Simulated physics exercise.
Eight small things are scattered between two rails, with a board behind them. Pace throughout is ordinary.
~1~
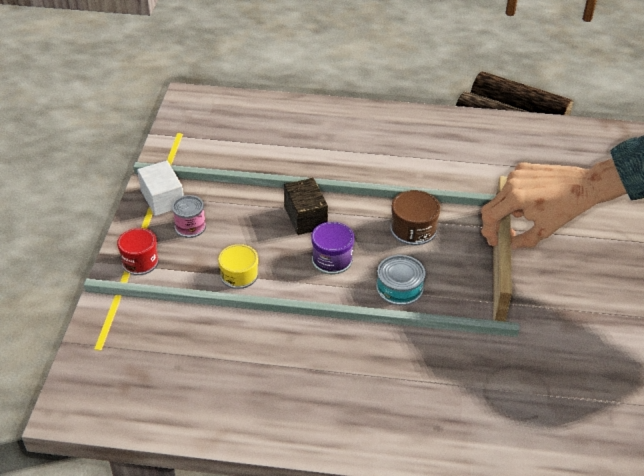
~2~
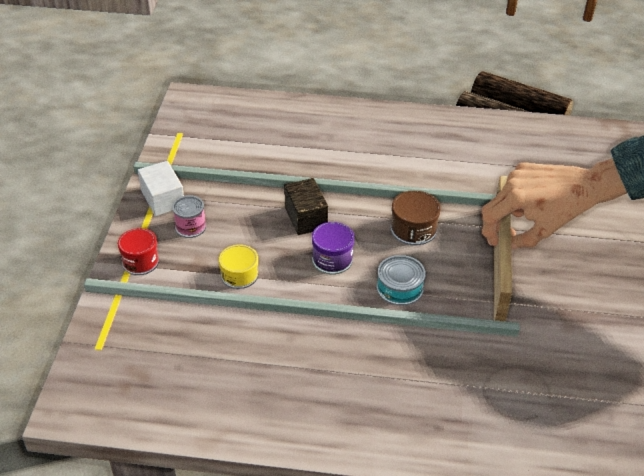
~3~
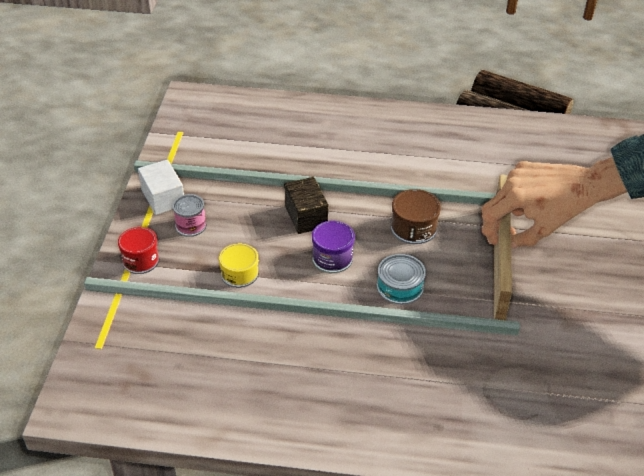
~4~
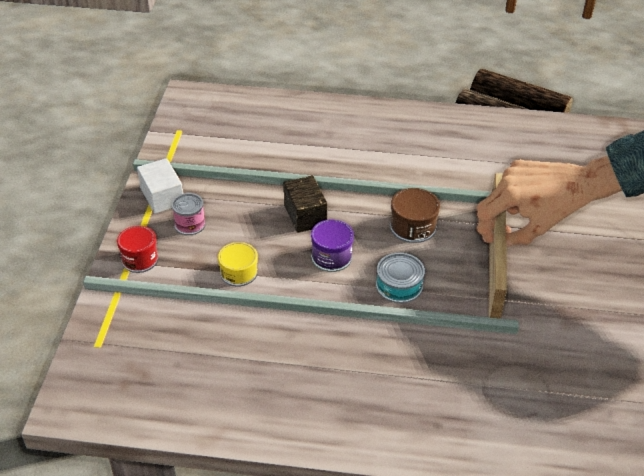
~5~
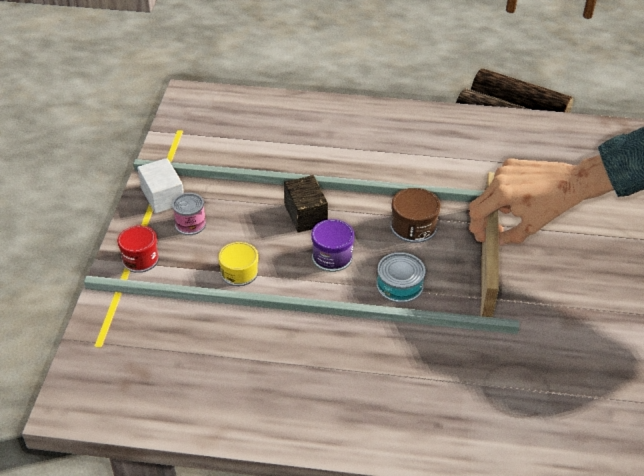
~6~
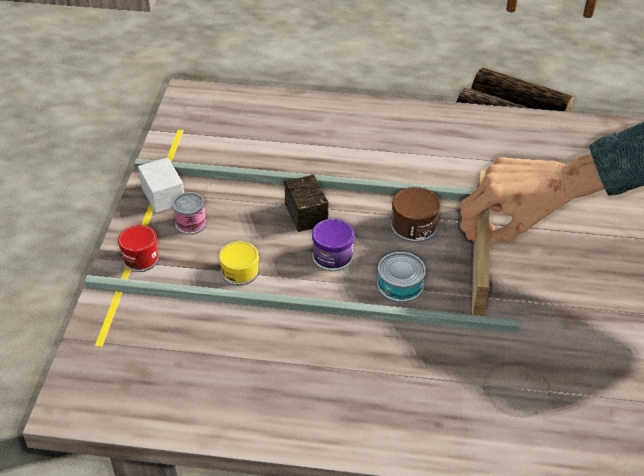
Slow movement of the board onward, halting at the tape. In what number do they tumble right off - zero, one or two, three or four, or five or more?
Five or more tumble off.
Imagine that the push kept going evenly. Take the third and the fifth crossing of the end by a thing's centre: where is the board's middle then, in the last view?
About (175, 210), then about (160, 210).
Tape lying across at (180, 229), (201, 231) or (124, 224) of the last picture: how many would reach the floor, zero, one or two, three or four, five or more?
Either one or two; one or two; 5 or more.
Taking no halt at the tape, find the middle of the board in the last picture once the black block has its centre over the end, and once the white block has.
The black block gives roughly (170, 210), the white block roughly (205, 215).
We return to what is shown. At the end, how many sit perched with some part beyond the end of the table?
The figure is 3.
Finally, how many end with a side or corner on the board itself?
That makes 3.
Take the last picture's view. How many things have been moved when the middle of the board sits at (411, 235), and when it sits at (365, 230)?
First 2, after that 4.
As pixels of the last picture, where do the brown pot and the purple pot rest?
The one named first is at (130, 187), the next at (120, 221).
Soon after, none off yet; white block at rest near (162, 185); red tin at rest near (139, 248); pink tin at rest near (190, 213).
Then, none off yet; white block moving near (157, 184); red tin at rest near (139, 248); pink tin at rest near (190, 213).
At rest, the number that fall off is five or more; fallen, black block, yellow tin, pink tin, red tin and white block.
